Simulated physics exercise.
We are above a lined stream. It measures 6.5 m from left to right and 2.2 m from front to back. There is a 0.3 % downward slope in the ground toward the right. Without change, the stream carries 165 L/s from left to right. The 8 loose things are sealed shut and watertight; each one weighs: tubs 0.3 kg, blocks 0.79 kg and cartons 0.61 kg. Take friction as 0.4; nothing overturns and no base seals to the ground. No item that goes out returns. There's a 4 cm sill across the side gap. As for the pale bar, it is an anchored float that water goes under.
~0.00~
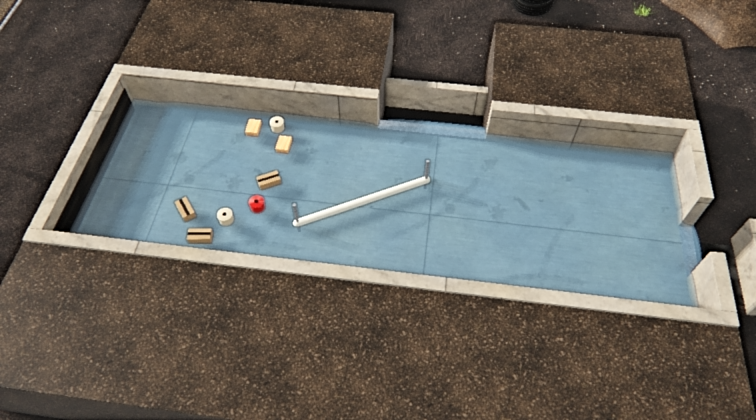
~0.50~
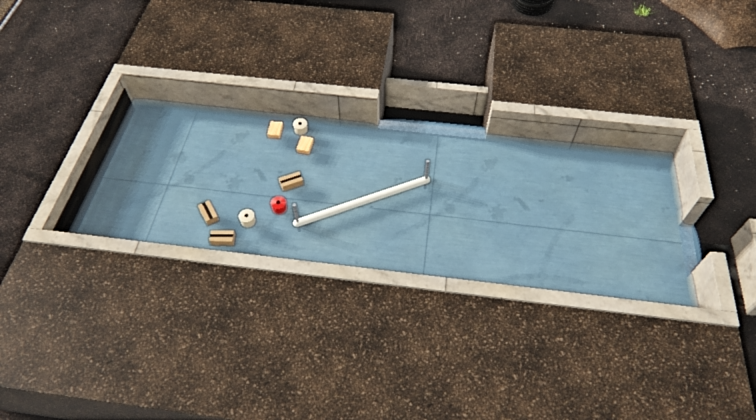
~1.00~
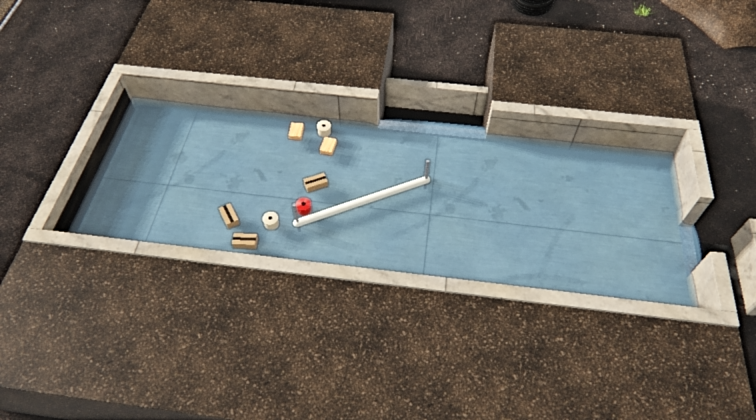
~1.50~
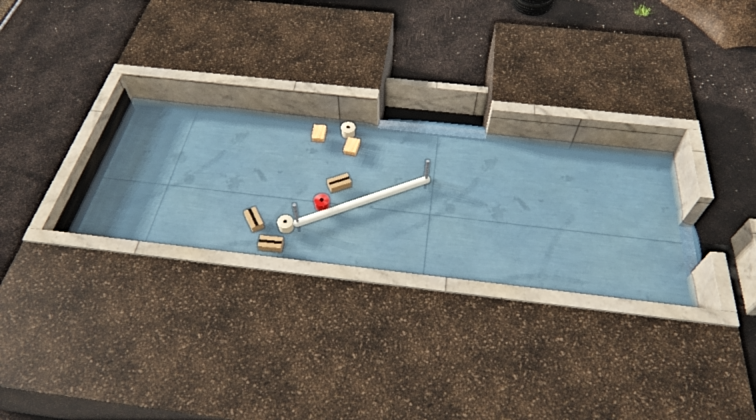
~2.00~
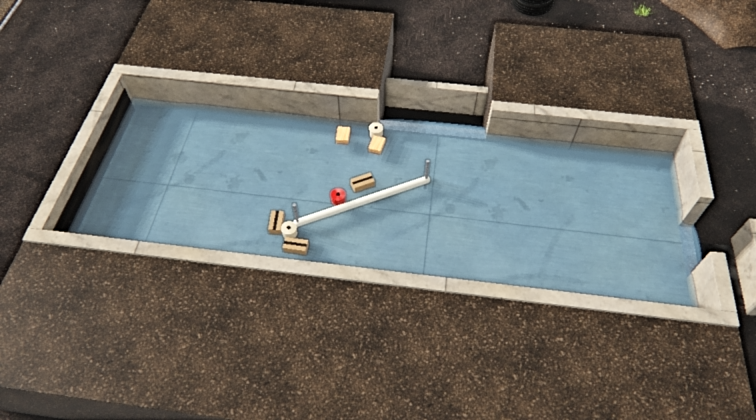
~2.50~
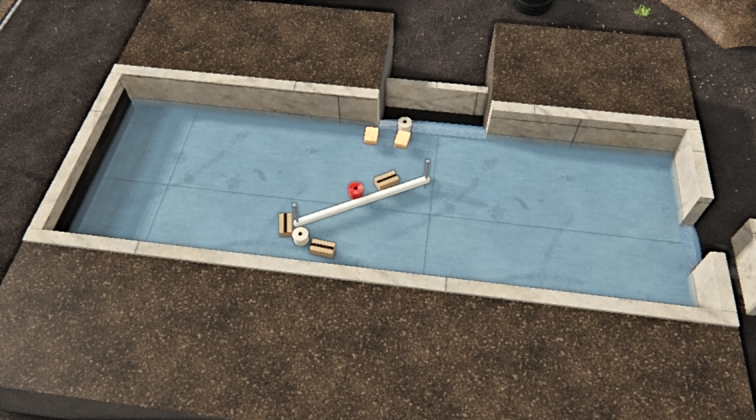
In the video, a red tub and several small pale and brown objects float rightward along a shallow stream; the tub drifts along the upper side of a slanted pale bar while a white object rounds the bar's left end.
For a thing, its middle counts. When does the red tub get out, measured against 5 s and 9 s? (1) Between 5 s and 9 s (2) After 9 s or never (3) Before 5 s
Answer: 1.
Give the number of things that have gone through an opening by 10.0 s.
Tally: 5.
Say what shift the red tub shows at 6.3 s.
Displacement near 250 cm.
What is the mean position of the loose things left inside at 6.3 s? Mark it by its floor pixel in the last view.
Near (440, 227).
After 3.5 s the red tub is near (392, 176), 1.5 m from its start, afloat; 3 of 8 are out; 5 afloat.
After 6.3 s the red tub is near (467, 127), 2.6 m from its start, afloat; 4 of 8 are out; 4 afloat.
After 10.0 s the red tub has gone out (at 6.5 s); 5 of 8 are out; 3 afloat.
After 14.0 s the red tub has gone out (at 6.5 s); 6 of 8 are out; 2 afloat.
